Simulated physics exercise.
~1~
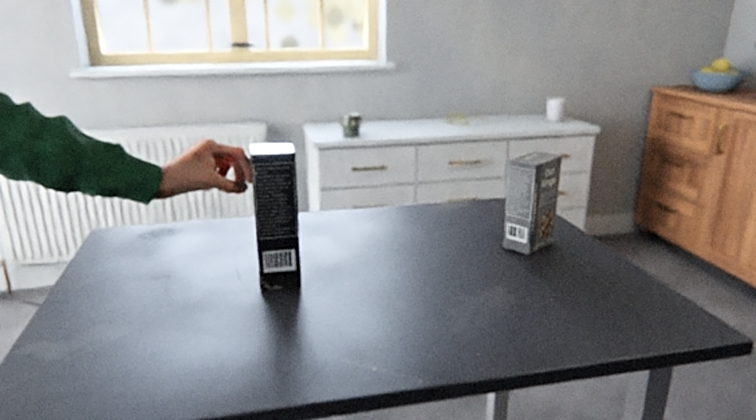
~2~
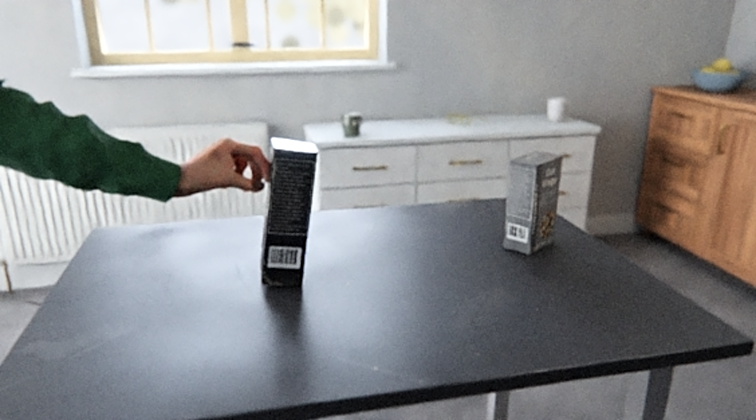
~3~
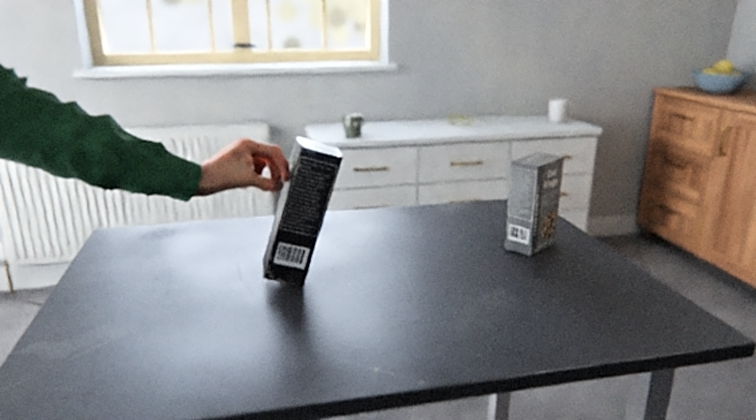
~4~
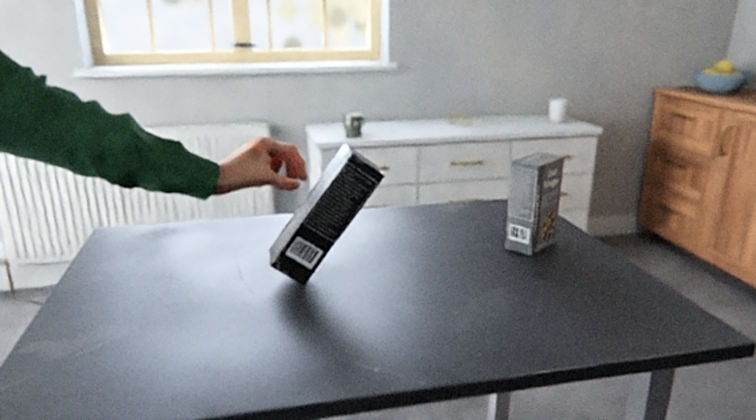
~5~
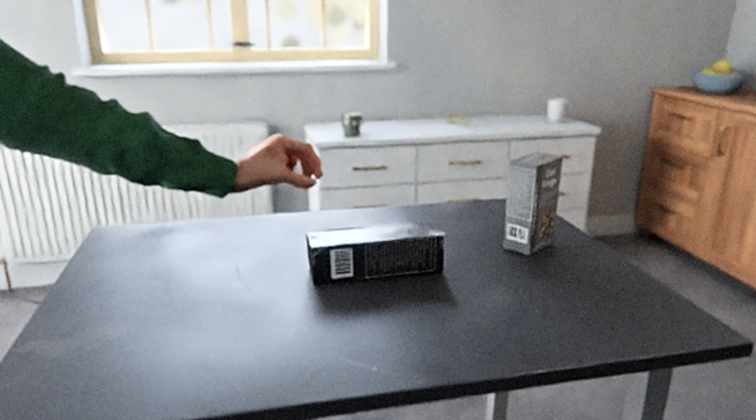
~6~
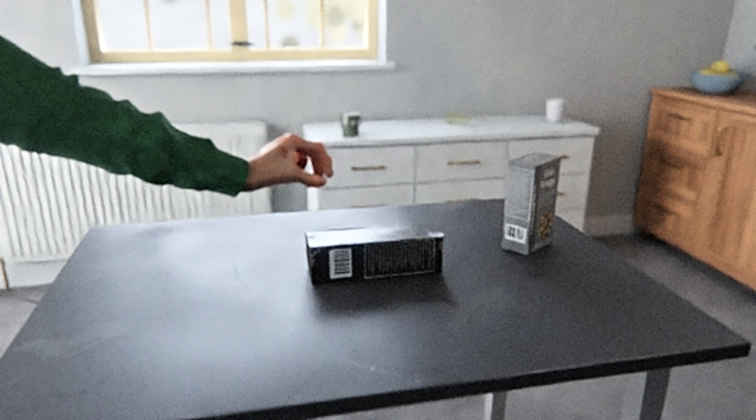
A black carton tips rightward as a hand pushes it, then lies on its side.
